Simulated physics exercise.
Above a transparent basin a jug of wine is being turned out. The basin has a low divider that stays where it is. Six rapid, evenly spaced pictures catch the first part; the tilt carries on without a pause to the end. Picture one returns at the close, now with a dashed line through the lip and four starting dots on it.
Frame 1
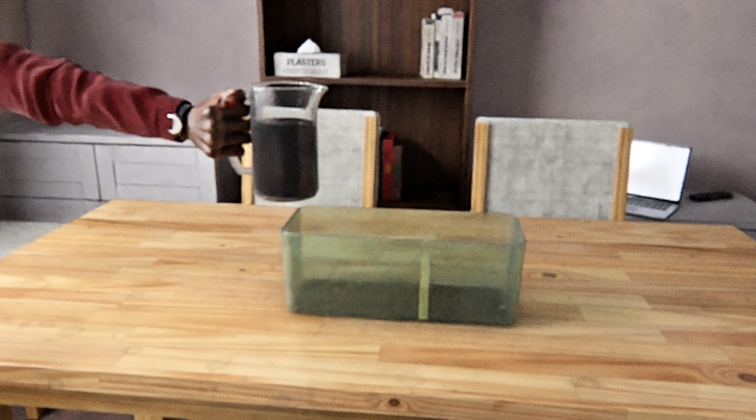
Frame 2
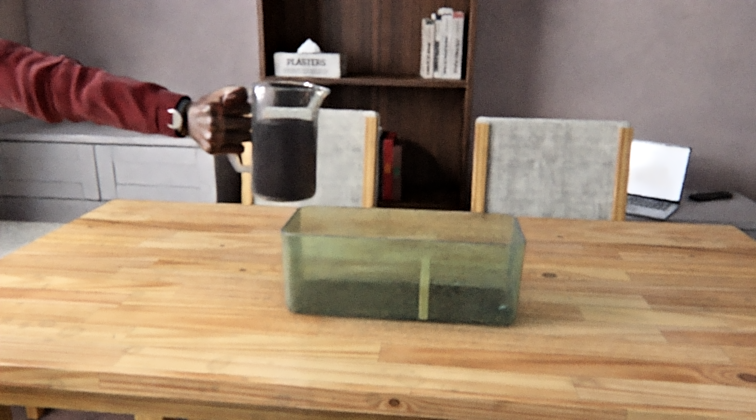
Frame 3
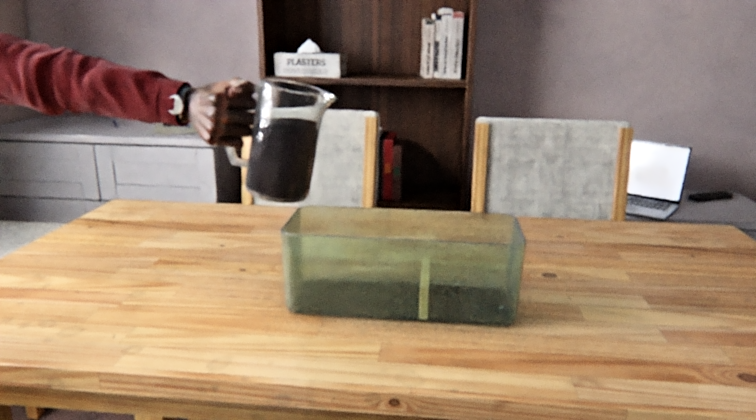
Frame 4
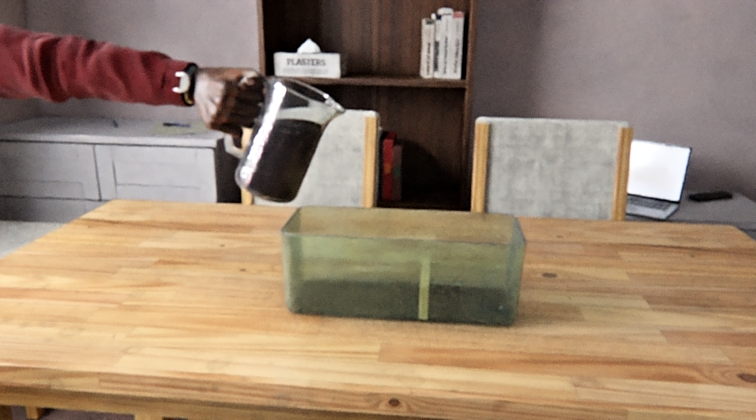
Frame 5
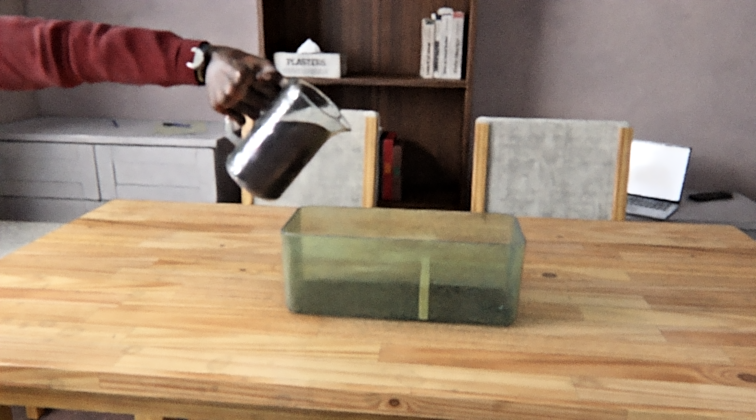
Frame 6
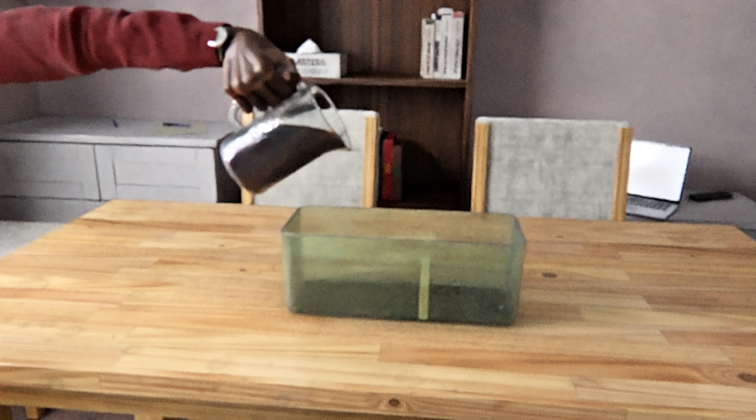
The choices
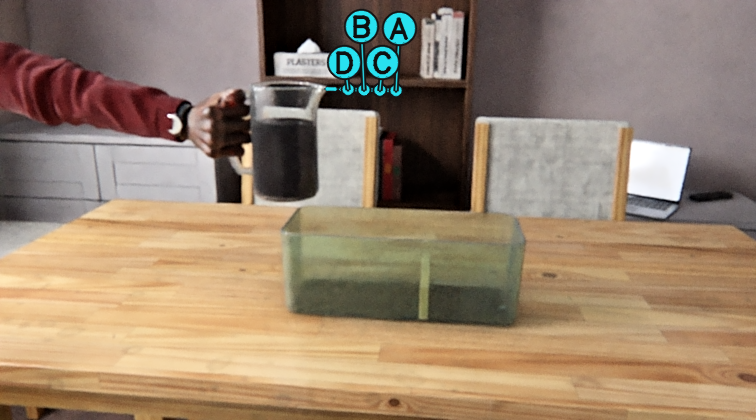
A hand in a dark red sleeve, reaching in from the left, holds a clear jug of dark liquid upright, then tilts it steadily further rightward, its lip lowering above a greenish transparent basin. The basin sits on a striped wooden table, with two grey-backed chairs, a dark bookcase and a laptop behind. The room is seen from across the table by a still camera.
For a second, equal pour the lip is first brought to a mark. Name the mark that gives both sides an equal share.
Go for C.
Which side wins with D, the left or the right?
The left one.
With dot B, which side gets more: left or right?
The left one.
On the marked copy, A at (396, 90); B at (363, 89); C at (379, 90); D at (348, 89).
If A is chosen, about 16 % ends left of the wall and 83 % right of it.
If B is chosen, about 88 % ends left of the wall and 6 % right of it; 6 % is lost outside.
If C is chosen, about 54 % ends left of the wall and 45 % right of it.
If D is chosen, about 93 % ends left of the wall and 4 % right of it; 3 % is lost outside.
